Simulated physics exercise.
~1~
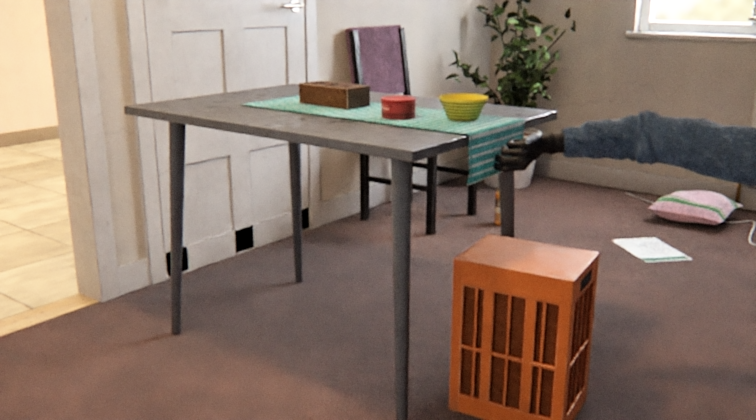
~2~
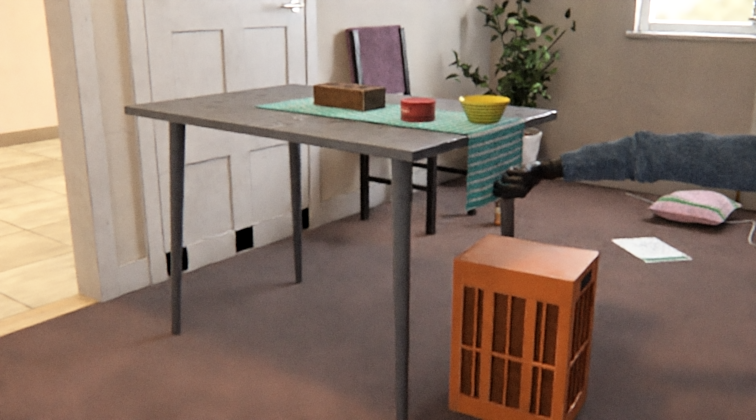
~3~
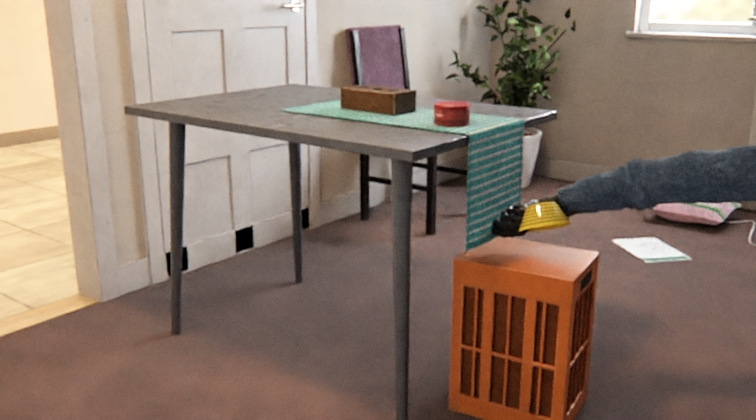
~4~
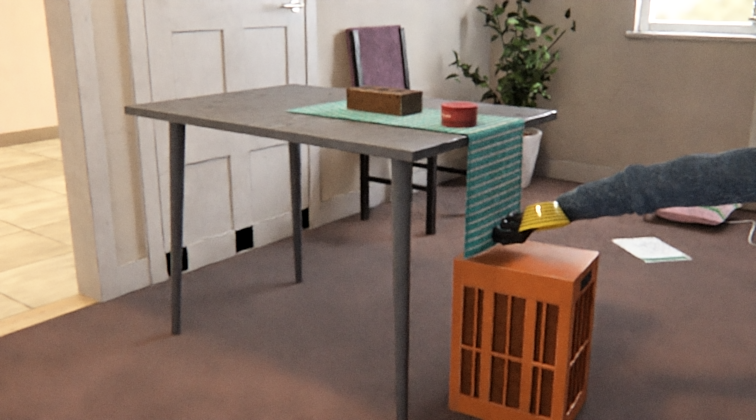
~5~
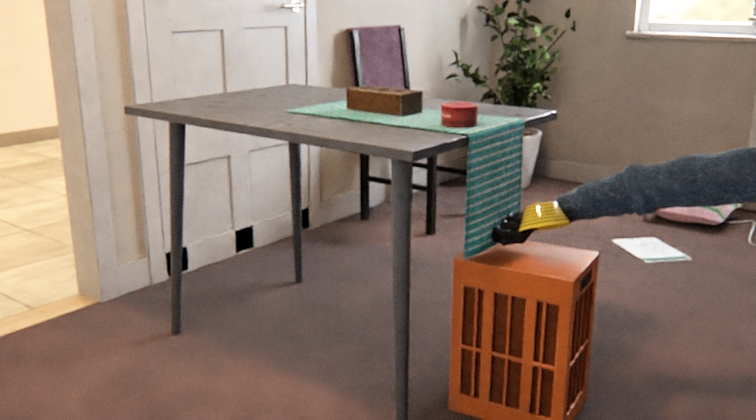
A turquoise tea towel lies across a grey table, its end hanging over the right side, where a dark-gloved hand in a blue sleeve grips it. The hand draws the hem slowly downward, and the brick, the red tub and the yellow bowl on the cloth all ride along to the right. As the hem nears the orange crate below, the yellow bowl goes over the edge and ends up against the person's wrist. The hem stops at the top of the crate, with the tub and brick still on the table.
